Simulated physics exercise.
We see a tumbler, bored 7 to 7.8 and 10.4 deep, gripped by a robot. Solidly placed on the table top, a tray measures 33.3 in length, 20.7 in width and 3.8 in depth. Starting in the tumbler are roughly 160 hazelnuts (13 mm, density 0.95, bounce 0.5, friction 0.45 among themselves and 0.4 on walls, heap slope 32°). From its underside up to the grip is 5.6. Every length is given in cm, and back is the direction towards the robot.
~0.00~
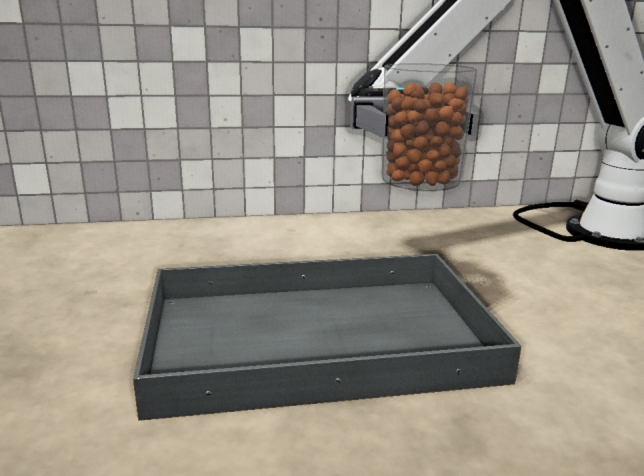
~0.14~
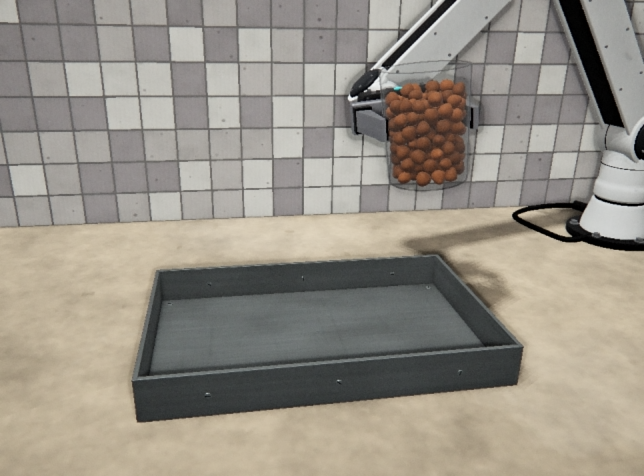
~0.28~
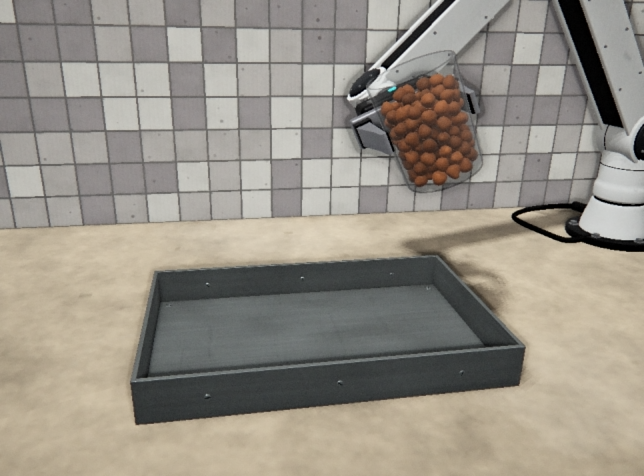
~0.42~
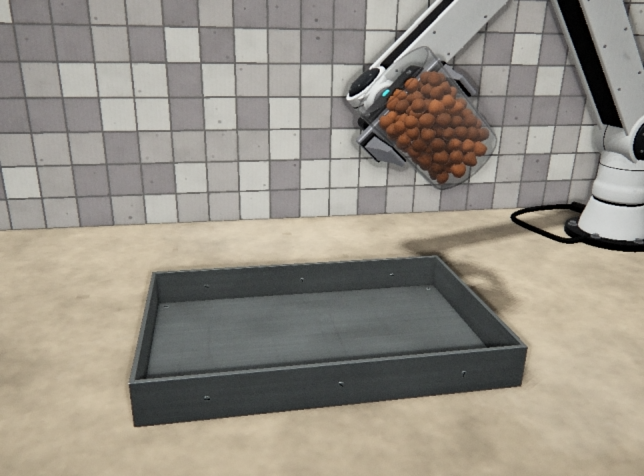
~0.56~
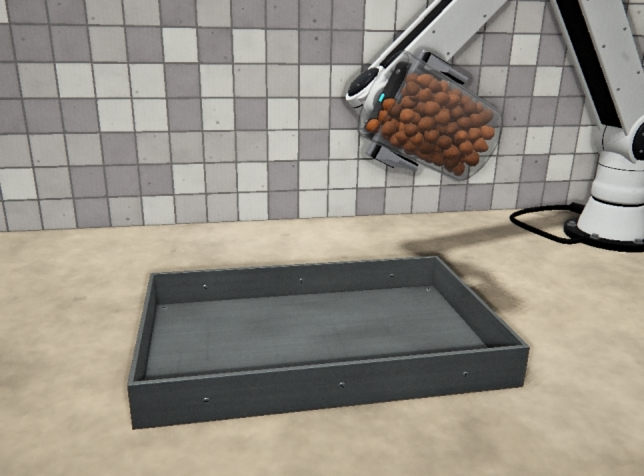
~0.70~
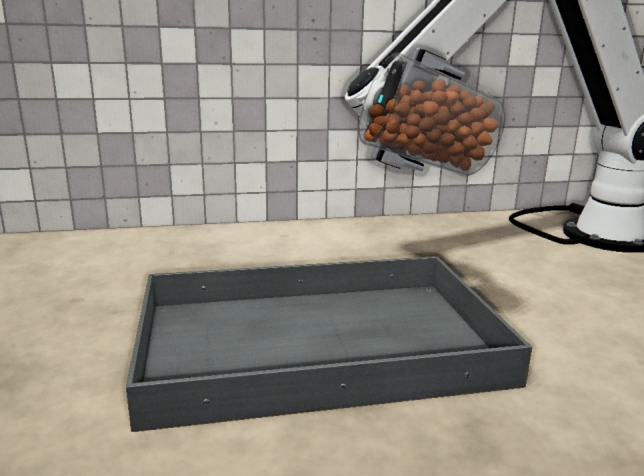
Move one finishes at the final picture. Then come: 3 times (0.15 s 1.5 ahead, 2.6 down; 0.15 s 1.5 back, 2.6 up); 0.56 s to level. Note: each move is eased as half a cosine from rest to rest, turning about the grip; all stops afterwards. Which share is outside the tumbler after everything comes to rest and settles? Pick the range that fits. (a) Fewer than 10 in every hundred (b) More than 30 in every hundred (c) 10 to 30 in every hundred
Fewer than 10 in every hundred (a).
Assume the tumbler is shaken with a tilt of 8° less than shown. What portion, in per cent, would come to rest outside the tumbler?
Expected: Around 0 %.
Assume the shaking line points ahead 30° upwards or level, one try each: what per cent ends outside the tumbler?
You'd get some 20 per cent with the first setting and some 15 per cent with the second.
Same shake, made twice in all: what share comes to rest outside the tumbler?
My guess is near 0 per cent.
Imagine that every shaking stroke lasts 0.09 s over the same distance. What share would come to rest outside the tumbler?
Roughly 10 in a hundred.
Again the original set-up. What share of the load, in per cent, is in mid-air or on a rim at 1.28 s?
My guess is some 1 in a hundred.
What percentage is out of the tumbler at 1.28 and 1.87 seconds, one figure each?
In turn: 0 %, then 0 %.
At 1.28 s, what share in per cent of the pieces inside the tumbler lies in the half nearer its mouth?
Near 40 in a hundred.
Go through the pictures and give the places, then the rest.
The first picture shows the tumbler middle at (425, 127), level; upper third of the load around (428, 106), from x 390 to 460, top at y 90; 156 in the tumbler.
The second picture shows the tumbler middle at (426, 127), tilted 7° forward; upper third of the load around (431, 106), from x 390 to 460, top at y 85.
The third picture shows the tumbler middle at (428, 125), tilted 24° forward; upper third of the load around (430, 107), from x 390 to 470, top at y 80.
The fourth picture shows the tumbler middle at (430, 123), tilted 46° forward; upper third of the load around (429, 104), from x 385 to 485, top at y 80.
The fifth picture shows the tumbler middle at (431, 121), tilted 63° forward; upper third of the load around (432, 102), from x 375 to 485, top at y 80.
The sixth picture shows the tumbler middle at (432, 119), tilted 70° forward; upper third of the load around (440, 105), from x 370 to 490, top at y 85; 156 in the tumbler.
After 1.28 s, tilted 70° forward, highest piece 25 above the table; 154 in the tumbler, 1 in the tray, 1 in flight or on a rim.
After 1.87 s, tilted 37° forward, highest piece 25 above the table; 154 in the tumbler, 2 in the tray.
After 2.36 s, level, highest piece 28 above the table; 154 in the tumbler, 2 in the tray.
After 3.41 s, level, highest piece 28 above the table; 154 in the tumbler, 2 in the tray.
In the end, 154 in the tumbler, 2 in the tray. That is 1 % outside the tumbler.
